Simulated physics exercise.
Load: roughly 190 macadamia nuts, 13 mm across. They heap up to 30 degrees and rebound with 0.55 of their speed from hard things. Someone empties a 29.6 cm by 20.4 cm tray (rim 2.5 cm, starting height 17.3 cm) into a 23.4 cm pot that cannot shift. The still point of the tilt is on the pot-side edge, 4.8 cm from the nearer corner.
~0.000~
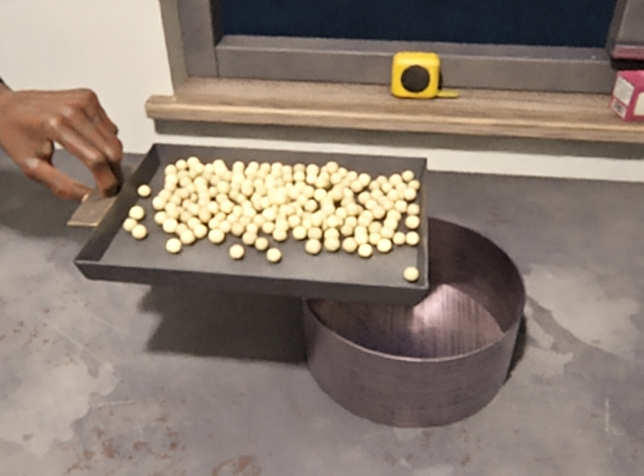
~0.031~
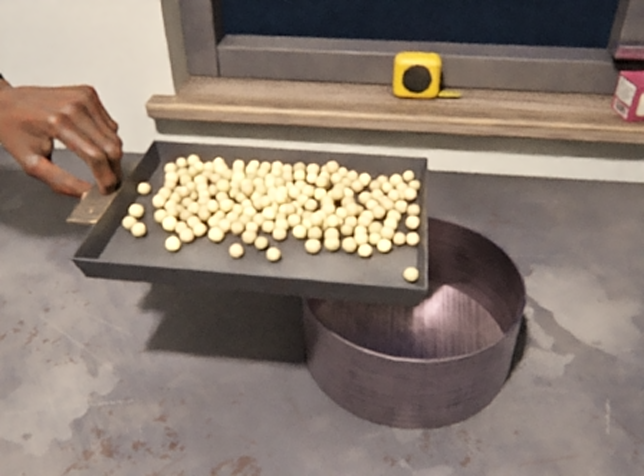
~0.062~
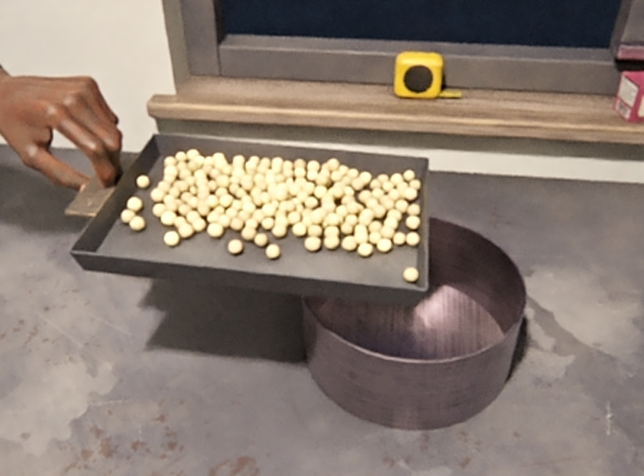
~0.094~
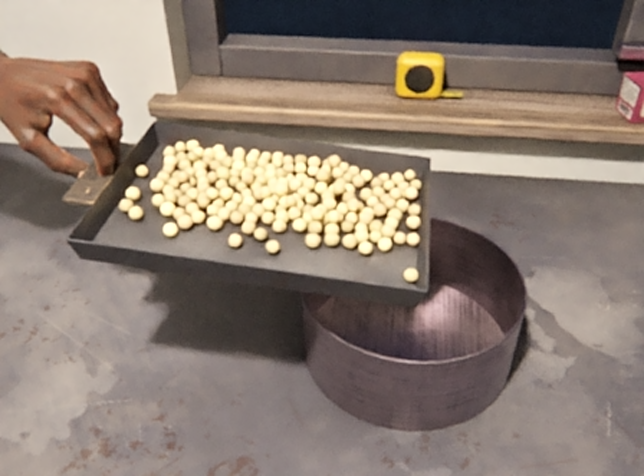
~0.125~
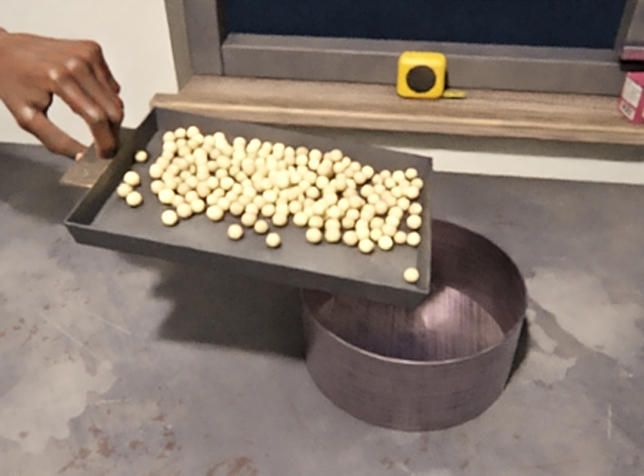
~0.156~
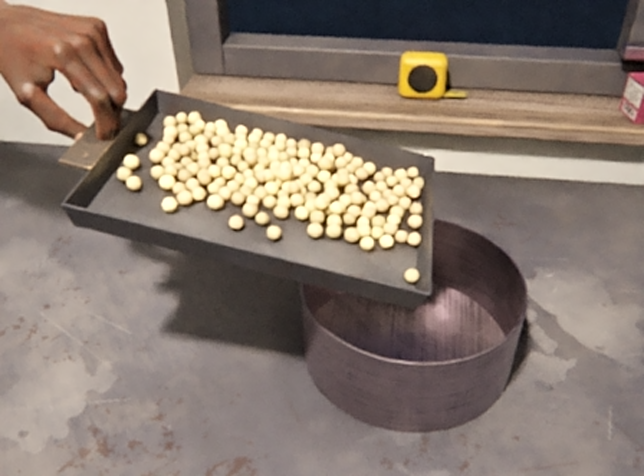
In the video, a hand holding the left end of a dark rectangular tray of small, round, pale nuts gradually raises that end, tilting the tray slightly down toward a dark round pot at right, while the nuts barely shift.
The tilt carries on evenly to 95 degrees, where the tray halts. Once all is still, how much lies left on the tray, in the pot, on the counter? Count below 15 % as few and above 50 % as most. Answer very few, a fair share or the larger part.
Tray: Very few, pot: The larger part, counter: A fair share.
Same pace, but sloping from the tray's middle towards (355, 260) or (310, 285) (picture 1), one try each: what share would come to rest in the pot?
Some 15 and 5 per cent.
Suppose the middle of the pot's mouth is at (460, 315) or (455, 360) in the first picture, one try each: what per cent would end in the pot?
About 90 and 65 per cent.
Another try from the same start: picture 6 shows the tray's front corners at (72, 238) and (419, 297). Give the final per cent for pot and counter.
Pot 5, counter 95.
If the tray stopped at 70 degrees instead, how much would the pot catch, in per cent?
In that case some 35 per cent.
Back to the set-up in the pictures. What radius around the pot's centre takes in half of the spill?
Roughly 30 cm.
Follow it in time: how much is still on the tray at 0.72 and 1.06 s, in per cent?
About 80, 5.
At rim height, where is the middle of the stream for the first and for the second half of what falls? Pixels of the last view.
At about (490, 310), then at (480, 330).
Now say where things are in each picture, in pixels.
In the first picture, tray tilt 0 degrees, front corners at (82, 257) and (419, 283); middle of the pieces at (272, 202); pot at (412, 277).
In the second picture, tray tilt 0 degrees, front corners at (81, 255) and (419, 283); middle of the pieces at (272, 200).
In the third picture, tray tilt 2 degrees, front corners at (79, 248) and (419, 284); middle of the pieces at (272, 197).
In the fourth picture, tray tilt 4 degrees, front corners at (76, 236) and (420, 285), lowest corner right front; middle of the pieces at (272, 191).
In the fifth picture, tray tilt 8 degrees, front corners at (74, 220) and (421, 286), lowest corner right front; middle of the pieces at (273, 183).
In the sixth picture, tray tilt 12 degrees, front corners at (73, 201) and (423, 288), lowest corner right front; middle of the pieces at (275, 175); pot at (412, 279). The tray's pace is about 120 degrees a second.
After 0.49 s, tilt 52 degrees; the tray holds 100 %, the pot 0 %.
After 0.72 s, tilt 80 degrees; the tray holds 80 %, the pot 5 %.
After 1.06 s, tilt 95 degrees; the tray holds 5 %, the pot 50 %.
In the end, at 2.0 s, tray 0 %, pot 60 %, counter 40 %.
